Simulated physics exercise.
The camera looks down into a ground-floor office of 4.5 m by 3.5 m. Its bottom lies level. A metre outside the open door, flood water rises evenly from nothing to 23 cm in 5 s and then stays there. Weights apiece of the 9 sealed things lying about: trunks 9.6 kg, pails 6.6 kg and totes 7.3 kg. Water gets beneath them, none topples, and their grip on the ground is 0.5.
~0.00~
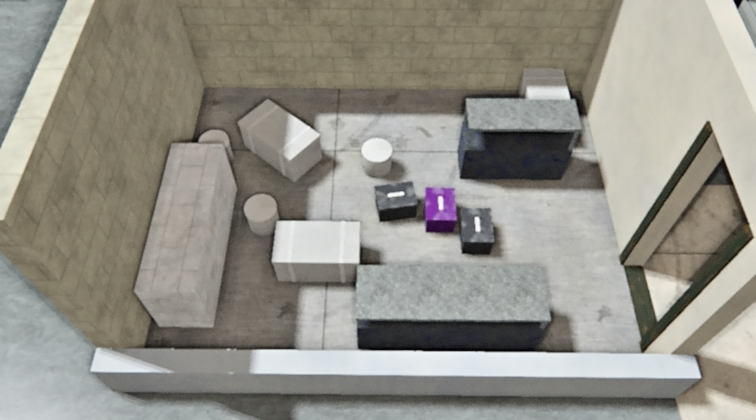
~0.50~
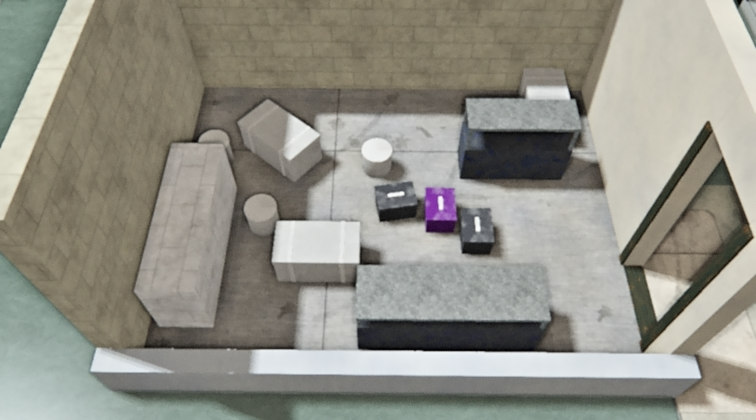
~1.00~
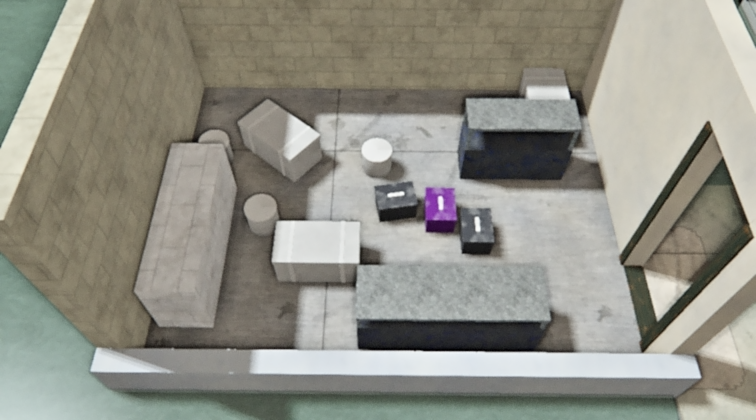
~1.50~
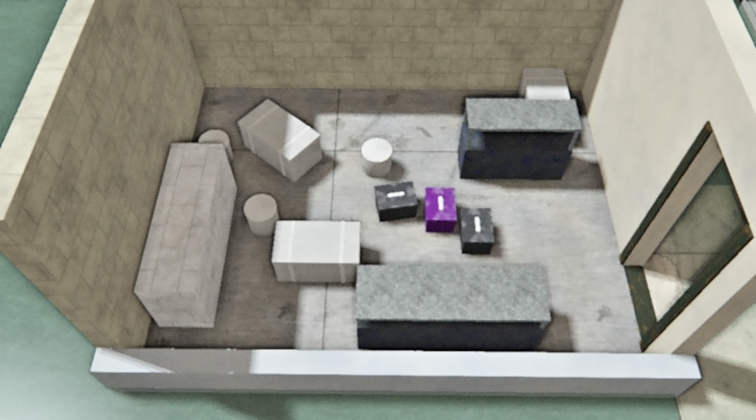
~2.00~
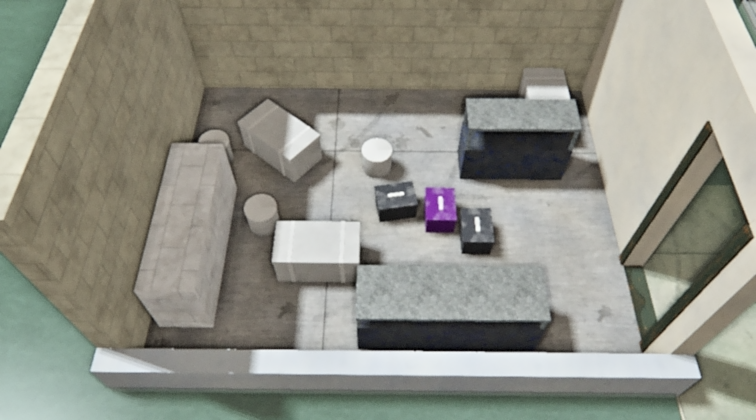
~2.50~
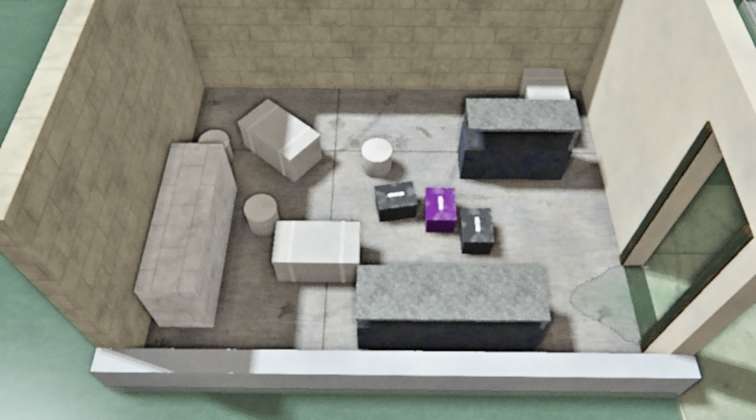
Greenish water spreading around a walled room, then just entering through the right-hand doorway, while purple and dark boxes sit still.
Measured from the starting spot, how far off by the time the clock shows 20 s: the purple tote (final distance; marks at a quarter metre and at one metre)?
Purple tote gets carried off.
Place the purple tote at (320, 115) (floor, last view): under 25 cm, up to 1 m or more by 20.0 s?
It gets carried off.
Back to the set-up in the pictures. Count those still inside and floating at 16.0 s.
9 of them.
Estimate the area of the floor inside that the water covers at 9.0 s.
Some 13 m2.
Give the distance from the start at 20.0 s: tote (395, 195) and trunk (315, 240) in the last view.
In that order: 200 cm, 80 cm.
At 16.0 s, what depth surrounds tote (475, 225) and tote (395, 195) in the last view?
Roughly 11 and 13 cm.
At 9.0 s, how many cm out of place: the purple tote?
About 120 cm.
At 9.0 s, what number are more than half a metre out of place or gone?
By then 4.
After 4.0 s the purple tote is near (441, 204), 0.0 m from its start, aground; 0 afloat.
After 9.0 s the purple tote is near (321, 220), 1.2 m from its start, afloat; 4 afloat.
After 16.0 s the purple tote is near (373, 201), 0.7 m from its start, afloat; 9 afloat.
After 20.0 s the purple tote is near (288, 199), 1.5 m from its start, afloat; 9 afloat.
